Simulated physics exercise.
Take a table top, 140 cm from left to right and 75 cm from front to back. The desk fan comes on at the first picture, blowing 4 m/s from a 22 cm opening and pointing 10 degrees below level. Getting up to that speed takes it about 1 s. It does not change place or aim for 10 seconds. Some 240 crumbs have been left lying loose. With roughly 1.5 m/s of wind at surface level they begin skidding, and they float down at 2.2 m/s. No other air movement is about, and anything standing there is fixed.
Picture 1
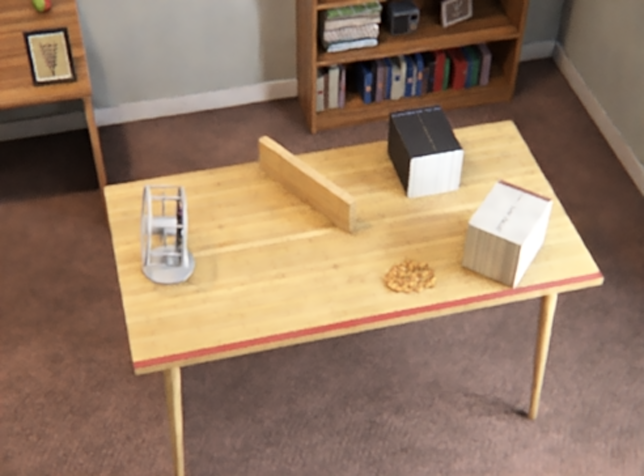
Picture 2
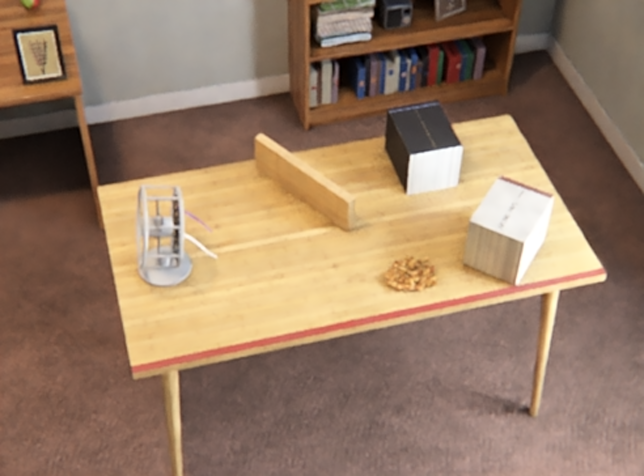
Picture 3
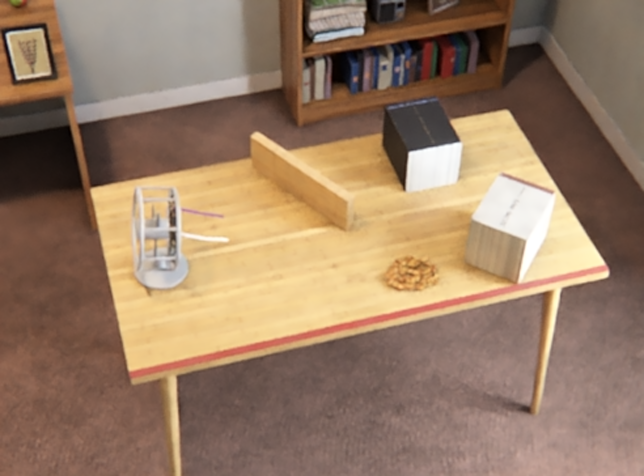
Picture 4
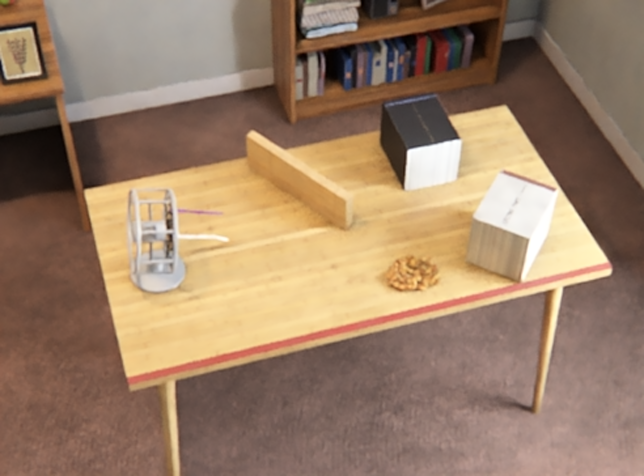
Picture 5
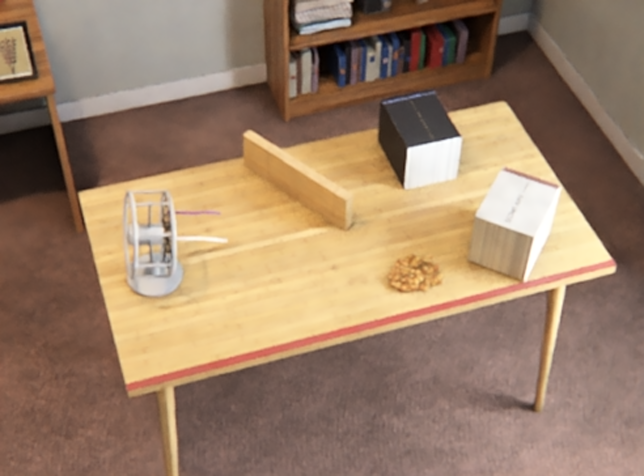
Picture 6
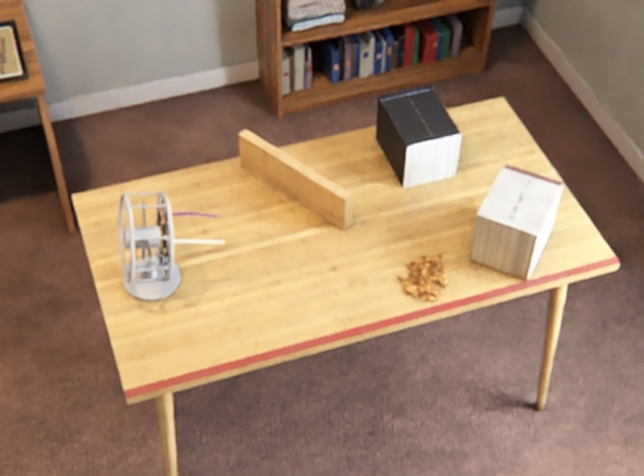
On a wooden table, a desk fan blows ribbons rightward before crumbs shift and scatter slightly.
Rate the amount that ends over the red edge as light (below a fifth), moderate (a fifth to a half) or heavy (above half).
Heavy.
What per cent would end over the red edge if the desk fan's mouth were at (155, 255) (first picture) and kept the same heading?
I'd put it at around 90 per cent.
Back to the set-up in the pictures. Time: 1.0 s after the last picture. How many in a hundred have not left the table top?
Around 0 %.
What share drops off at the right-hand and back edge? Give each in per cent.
Roughly 0 per cent at the right-hand edge and 0 per cent at the back edge.
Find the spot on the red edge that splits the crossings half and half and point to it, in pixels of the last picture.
Median crossing, approx. (487, 300).
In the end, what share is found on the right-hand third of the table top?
Near 0 per cent at the end.
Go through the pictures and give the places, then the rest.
In the first picture, the middle of the crumbs is near (410, 275), none has stirred yet and the mouth of the desk fan is at (163, 226).
In the second picture, the middle of the crumbs is near (410, 273), none has stirred yet and the red edge is centred on (380, 322).
In the third picture, the middle of the crumbs is near (411, 272), none has stirred yet, the top of a book is at (514, 204) and the top of a board is at (301, 165).
In the fourth picture, the middle of the crumbs is near (412, 272) and none has stirred yet.
In the fifth picture, the middle of the crumbs is near (414, 273) and none has stirred yet.
In the sixth picture, the middle of the crumbs is near (428, 278), the farthest in sight from the desk fan is at (446, 281) and about 65 % have left their places.
Then, 1.0 s after the last picture the count stands so, 100 % are over the red edge.
Then, 2.2 s after the last picture the count stands so, 100 % are over the red edge.
Then, 4.6 s after the last picture the count stands so, 100 % are over the red edge.
Then, 9.1 s after the last picture, at the end, 100 % are over the red edge.
